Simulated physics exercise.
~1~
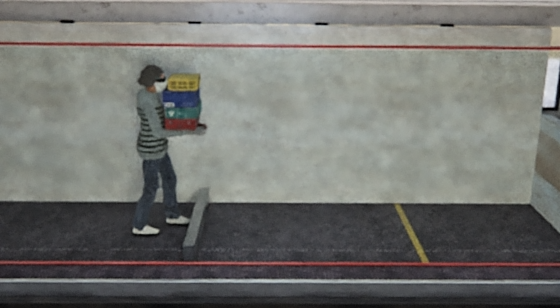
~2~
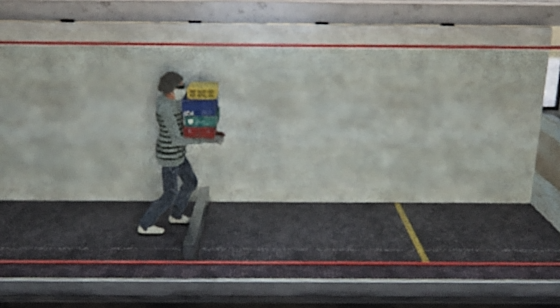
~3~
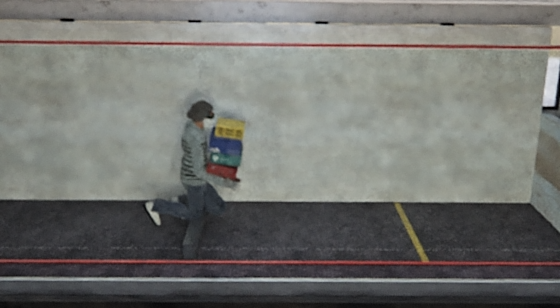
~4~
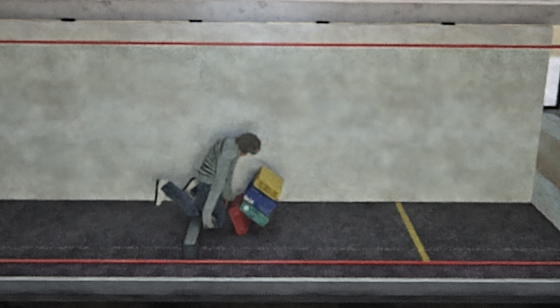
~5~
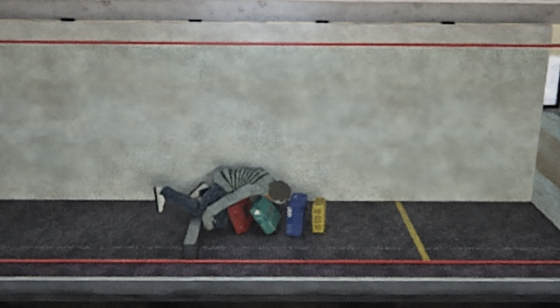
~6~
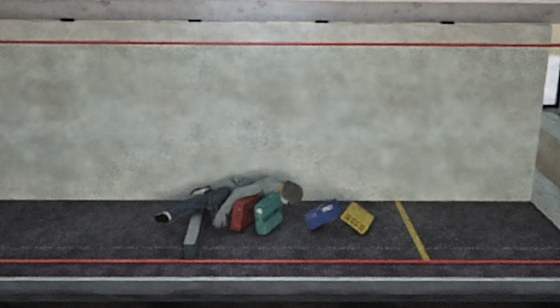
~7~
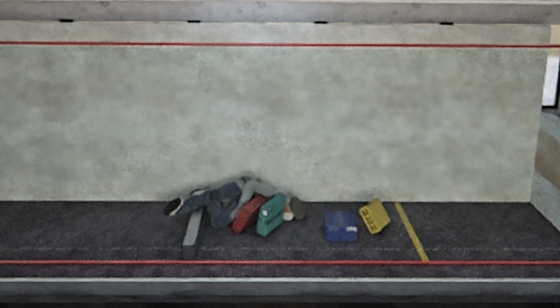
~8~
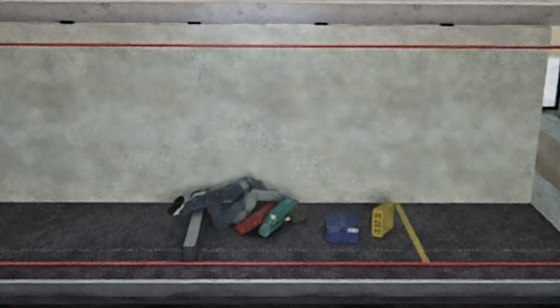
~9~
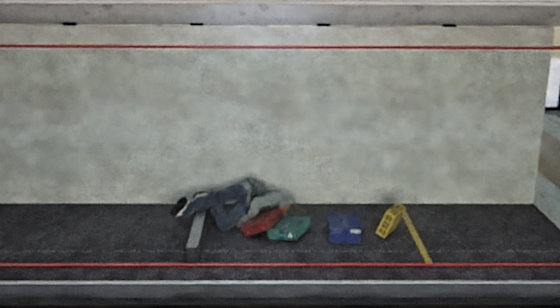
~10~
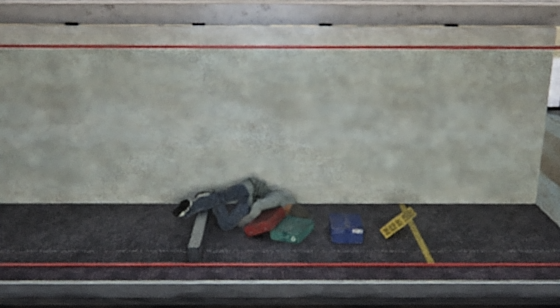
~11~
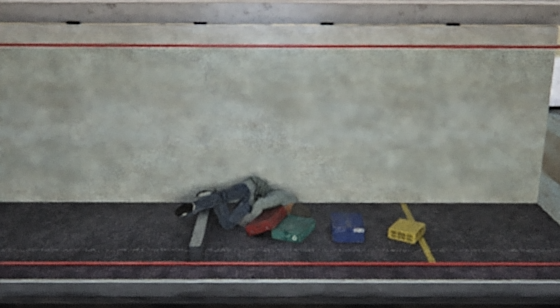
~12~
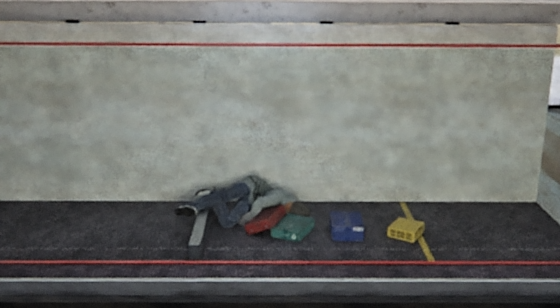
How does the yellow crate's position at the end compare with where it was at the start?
At the start it sits on top of the stack of boxes the courier is holding. By the end it lies on the ground well to the right, beside the yellow line with its middle just short of it.
